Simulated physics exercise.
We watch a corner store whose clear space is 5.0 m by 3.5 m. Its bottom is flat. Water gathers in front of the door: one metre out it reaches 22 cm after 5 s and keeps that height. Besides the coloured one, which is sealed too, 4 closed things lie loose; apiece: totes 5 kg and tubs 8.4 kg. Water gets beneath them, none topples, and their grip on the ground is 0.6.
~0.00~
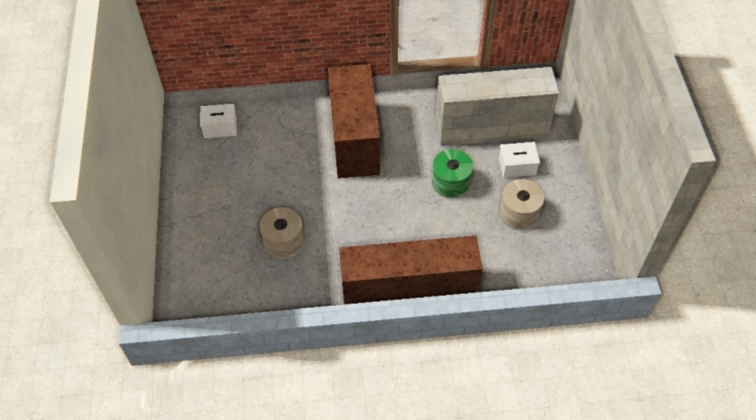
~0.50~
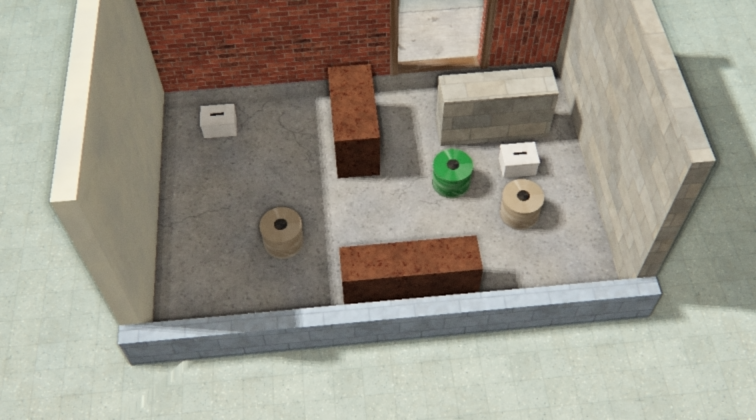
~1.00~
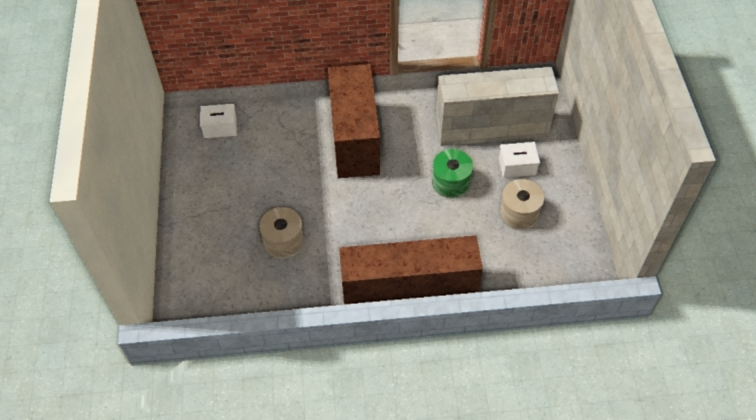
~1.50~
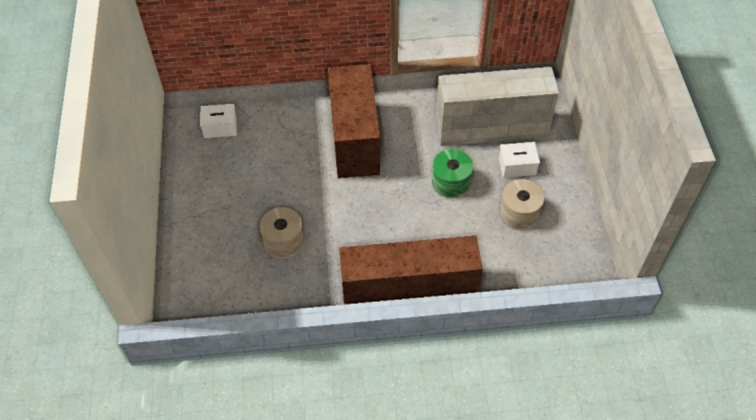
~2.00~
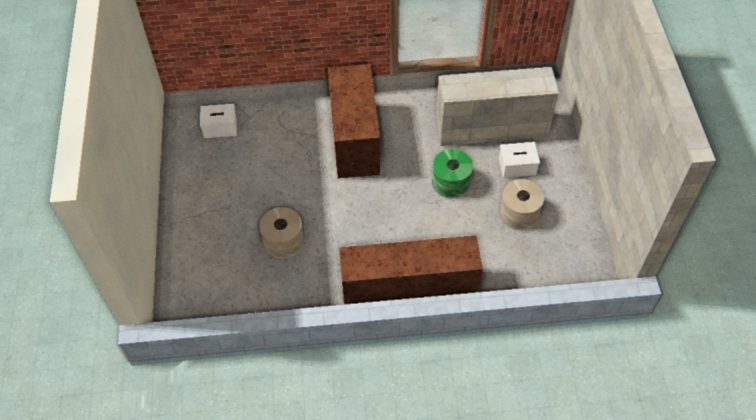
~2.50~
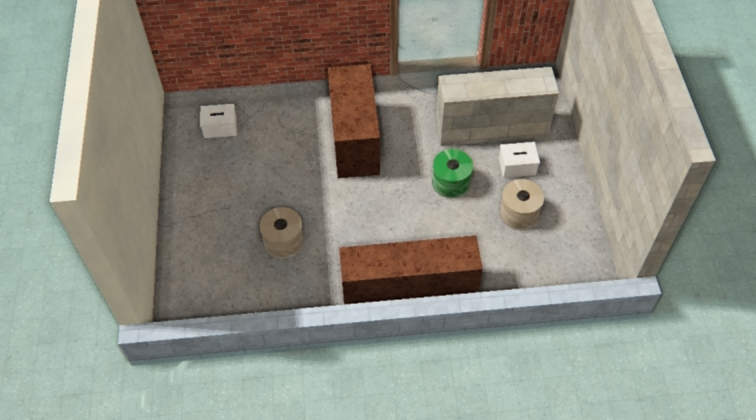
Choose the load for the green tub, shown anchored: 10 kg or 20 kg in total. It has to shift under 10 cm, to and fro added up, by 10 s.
I expect that only the higher weight holds it.
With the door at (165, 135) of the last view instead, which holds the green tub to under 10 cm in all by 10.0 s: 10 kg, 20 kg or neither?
Then the lower weight is enough.
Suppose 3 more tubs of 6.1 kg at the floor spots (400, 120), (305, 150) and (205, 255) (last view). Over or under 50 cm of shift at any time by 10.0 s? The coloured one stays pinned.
In turn: Over, under, under.
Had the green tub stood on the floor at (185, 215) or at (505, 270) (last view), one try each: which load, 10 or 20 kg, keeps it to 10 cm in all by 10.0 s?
In turn: The smaller is enough; only the larger holds.
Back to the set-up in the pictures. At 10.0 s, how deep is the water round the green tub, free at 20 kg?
About 7 cm.
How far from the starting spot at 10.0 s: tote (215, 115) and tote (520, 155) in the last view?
In turn: 0 cm, 0 cm.
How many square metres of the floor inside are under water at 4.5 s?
About 3.0 m2.
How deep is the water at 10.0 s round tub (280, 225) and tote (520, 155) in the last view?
About 3 and 5 cm.
After 3.5 s the green tub would be 0 cm from its start with 10 kg and 0 cm from its start with 20 kg; 0 cm of water round it then.
After 4.5 s the green tub would be 0 cm from its start with 10 kg and 0 cm from its start with 20 kg; 1 cm of water round it then.
After 7.0 s the green tub would be 0 cm from its start with 10 kg and 0 cm from its start with 20 kg; 4 cm of water round it then.
After 10.0 s the green tub would be 26 cm from its start with 10 kg and 0 cm from its start with 20 kg; 7 cm of water round it then.
